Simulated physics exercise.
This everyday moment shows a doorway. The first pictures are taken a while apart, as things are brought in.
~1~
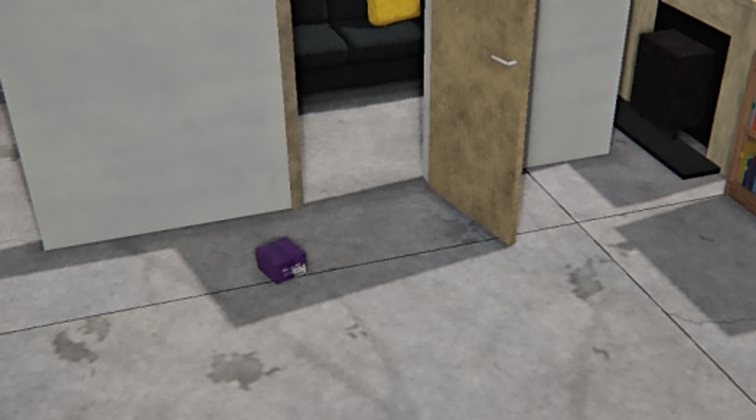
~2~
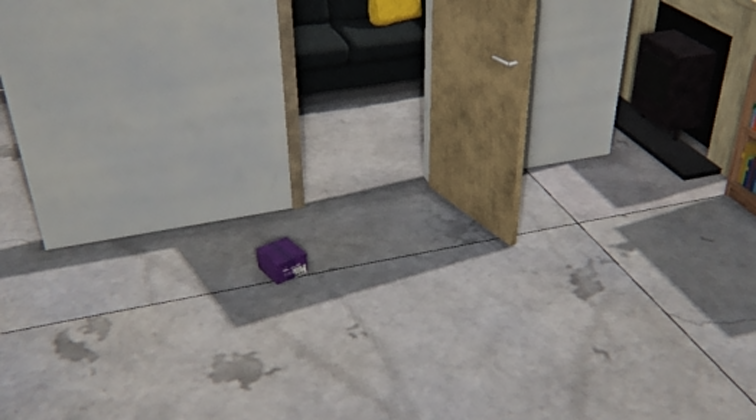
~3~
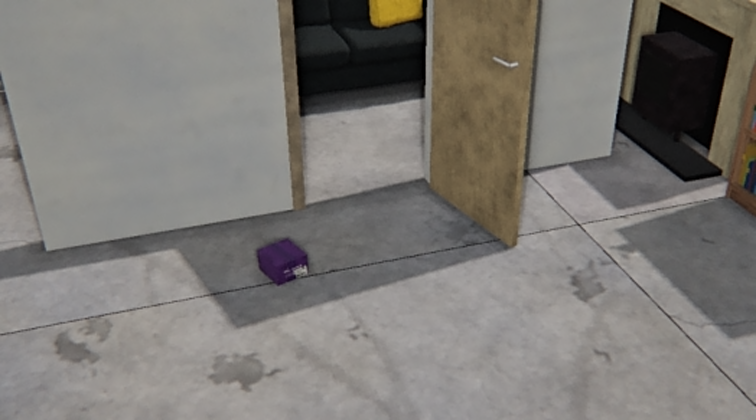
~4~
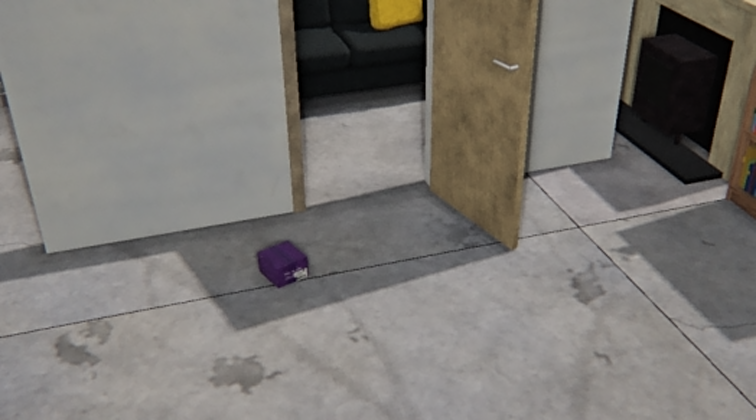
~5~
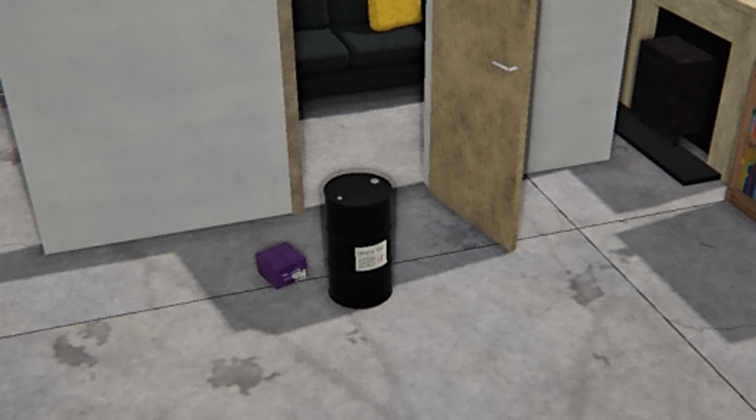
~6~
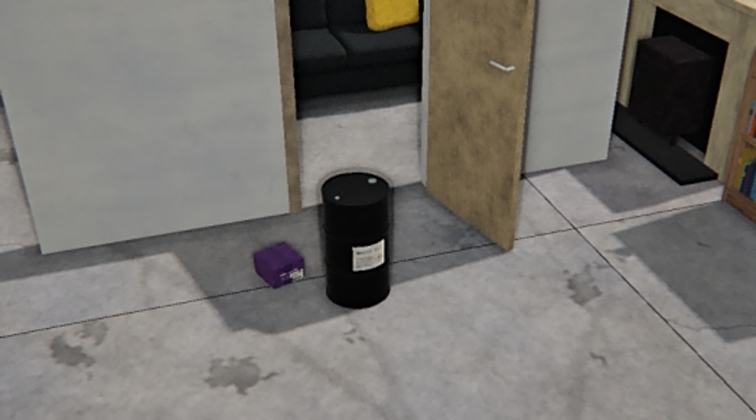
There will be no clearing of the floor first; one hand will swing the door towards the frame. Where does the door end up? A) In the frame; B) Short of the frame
Answer: A.
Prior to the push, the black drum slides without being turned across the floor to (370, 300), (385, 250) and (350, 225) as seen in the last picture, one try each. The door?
The door finishes its swing in case one, is obstructed in case two and is obstructed in case three.
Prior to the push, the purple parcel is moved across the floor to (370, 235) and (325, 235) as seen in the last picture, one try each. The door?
First it cannot finish its swing, then it finishes its swing.
Then, 0.80 s past the last view, door 83° open.
Then, 1.60 s past the last view, door 50° open.
Then, 2.40 s past the last view, door 17° open.
Finally, door 0° open; both still in place. Final places as the last picture's camera would see them, black drum near (357, 241).
